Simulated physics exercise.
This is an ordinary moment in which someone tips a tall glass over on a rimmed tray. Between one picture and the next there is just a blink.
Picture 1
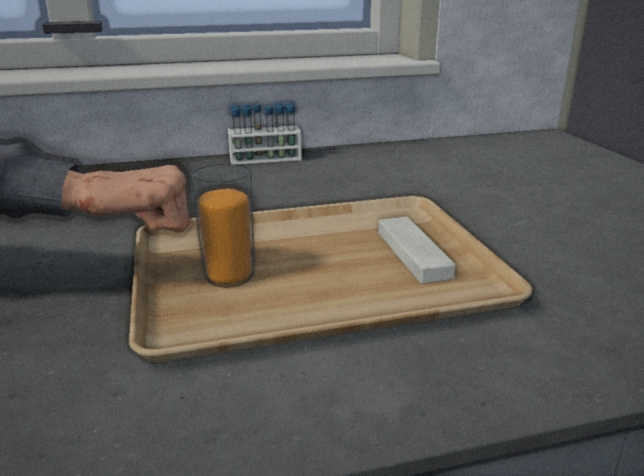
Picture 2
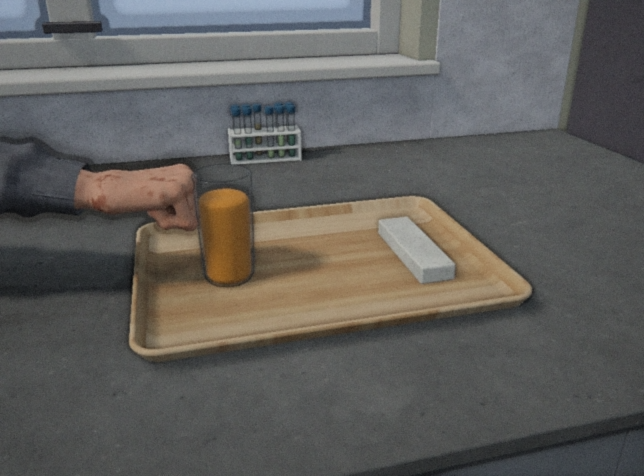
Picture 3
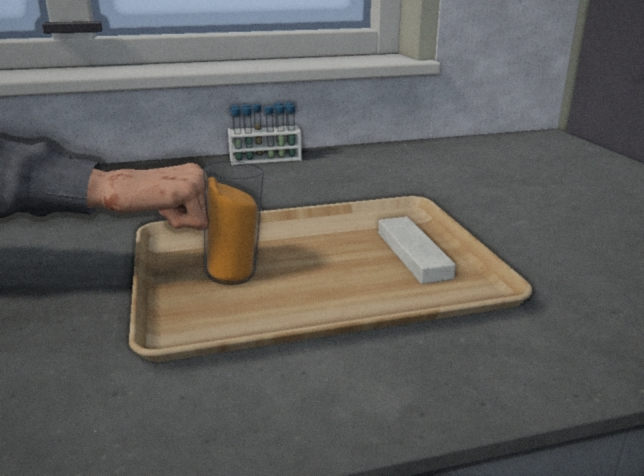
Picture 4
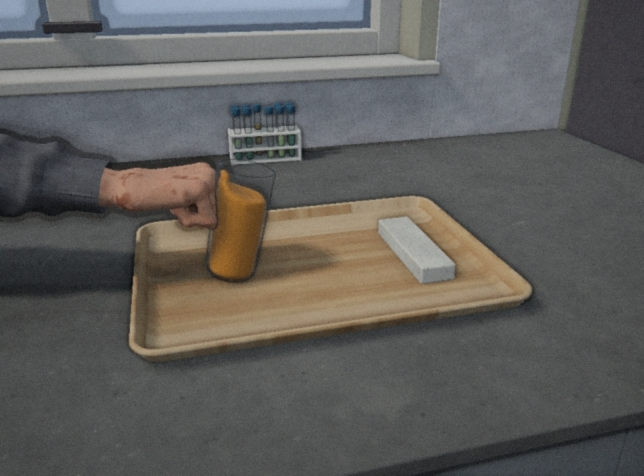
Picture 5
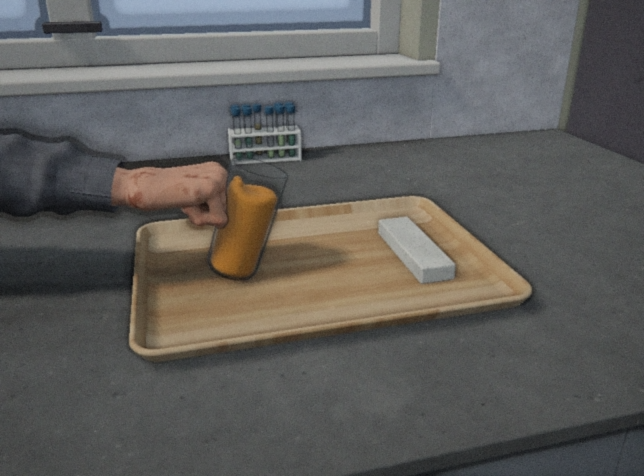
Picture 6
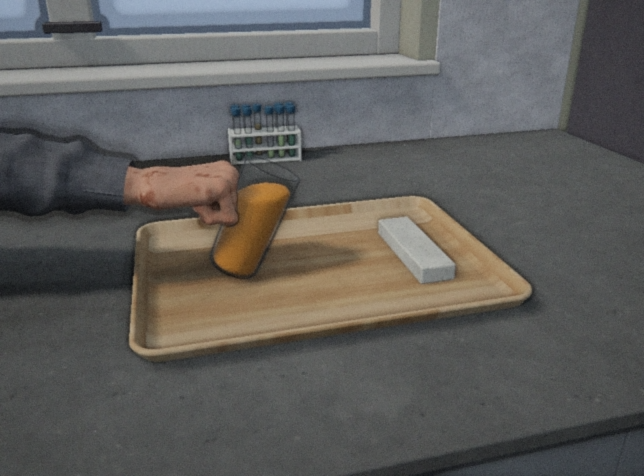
A hand pushes a tall glass of orange juice, tilting it rightward on a wooden tray.
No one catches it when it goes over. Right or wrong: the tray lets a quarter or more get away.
Wrong.
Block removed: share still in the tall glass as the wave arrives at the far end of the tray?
About 65 %.
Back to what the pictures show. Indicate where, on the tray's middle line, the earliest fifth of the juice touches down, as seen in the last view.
Landing point, centre line: Approx. (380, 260).
A moment on, the tall glass is falling and 100 per cent is in the glass, 0 on the tray and 0 above or beyond its rim.
Next, the tall glass lies on its side and 75 per cent is in the glass, 9 on the tray and 16 above or beyond its rim.
Then the tall glass lies on its side and 46 per cent is in the glass, 38 on the tray and 16 above or beyond its rim.
Later the tall glass lies on its side and 26 per cent is in the glass, 64 on the tray and 10 above or beyond its rim.
In the end 90 per cent is held by tray and glass, 10 is off the tray.
